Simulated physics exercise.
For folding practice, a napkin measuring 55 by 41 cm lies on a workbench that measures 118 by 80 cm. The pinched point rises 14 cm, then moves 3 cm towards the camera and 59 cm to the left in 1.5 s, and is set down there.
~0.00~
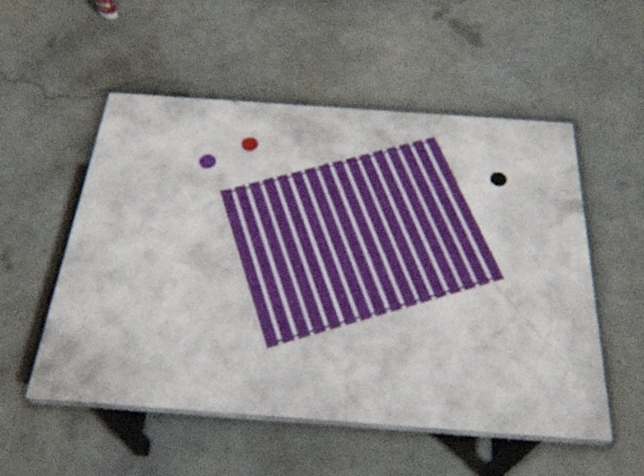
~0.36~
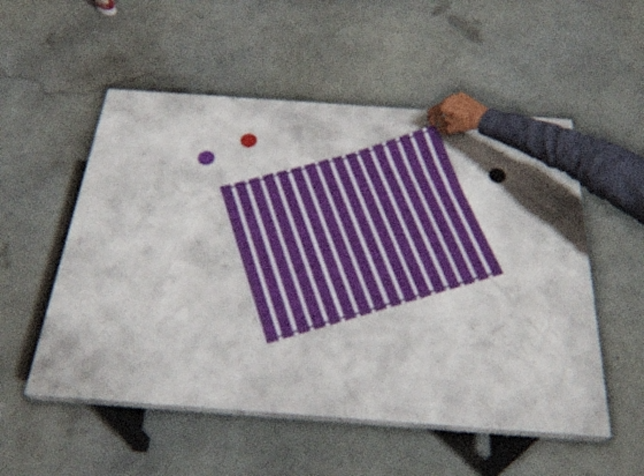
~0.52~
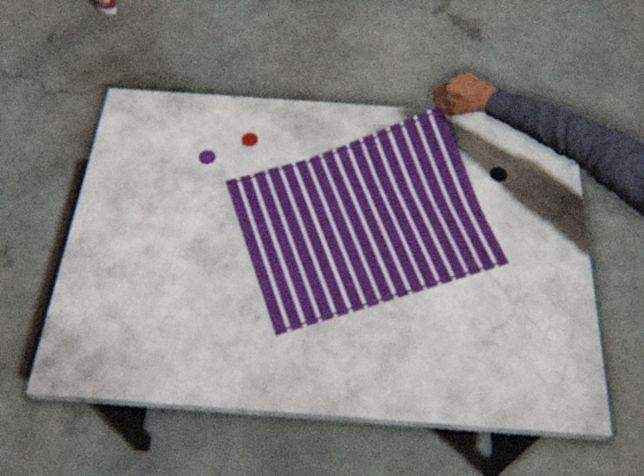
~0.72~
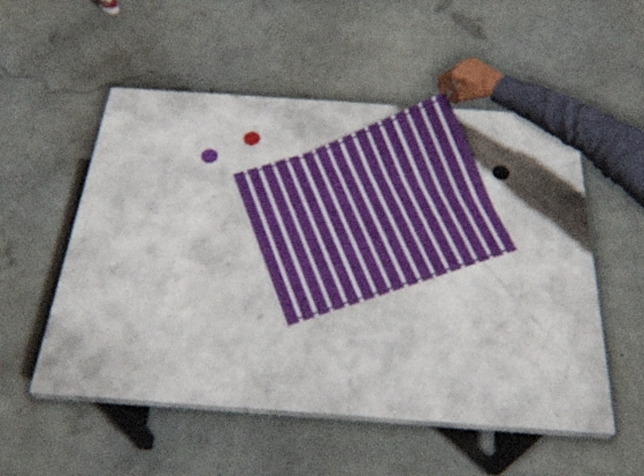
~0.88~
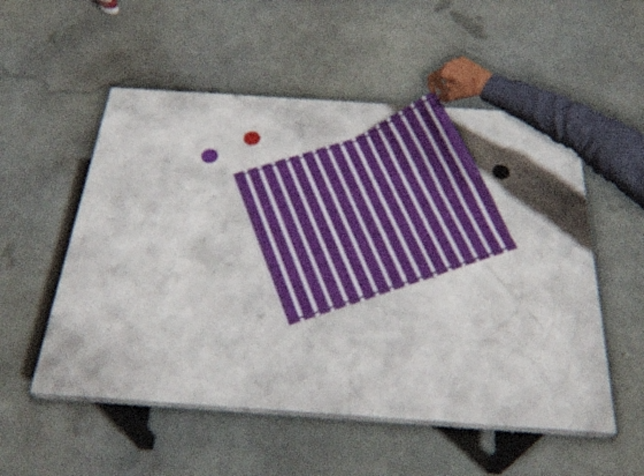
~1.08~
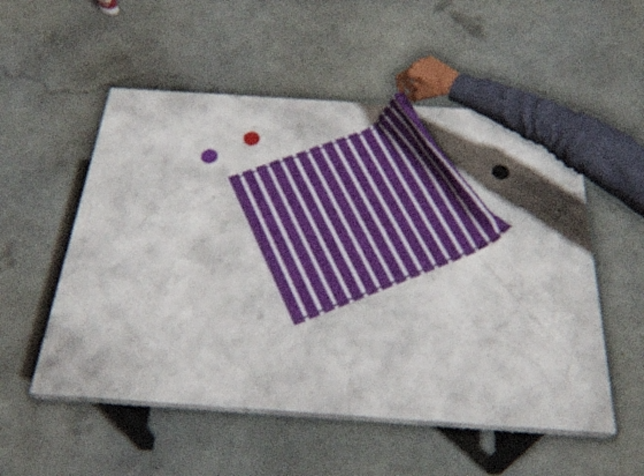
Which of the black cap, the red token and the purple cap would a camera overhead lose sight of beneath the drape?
The black cap stays in sight, the red token drops out of sight, the purple cap drops out of sight.
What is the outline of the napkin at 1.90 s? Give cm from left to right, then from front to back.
46 by 46 cm.
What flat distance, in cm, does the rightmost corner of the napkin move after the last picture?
Horizontal travel: Approx. 48 cm.
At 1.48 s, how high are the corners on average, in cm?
Some 4 cm up.
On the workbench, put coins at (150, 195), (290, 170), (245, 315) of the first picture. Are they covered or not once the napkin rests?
The first is left exposed; the second is hidden; the third is left exposed.
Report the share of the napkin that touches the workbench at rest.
Roughly 65 per cent.
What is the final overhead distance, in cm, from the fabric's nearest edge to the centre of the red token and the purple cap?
The first ends up roughly 3 cm from the closest hem, the second roughly 4 cm.
After 1.5 s, 70 % of it is down, spanning 57 by 55 cm, above no small thing.
After 1.9 s, 65 % of it is down, spanning 47 by 47 cm, above red token.
After 2.3 s, 65 % of it is down, spanning 43 by 41 cm, above red token, purple cap.
After 2.7 s, 65 % of it is down, spanning 45 by 43 cm, above red token, purple cap.
After 3.7 s, 65 % of it is down, spanning 45 by 43 cm, above red token, purple cap.
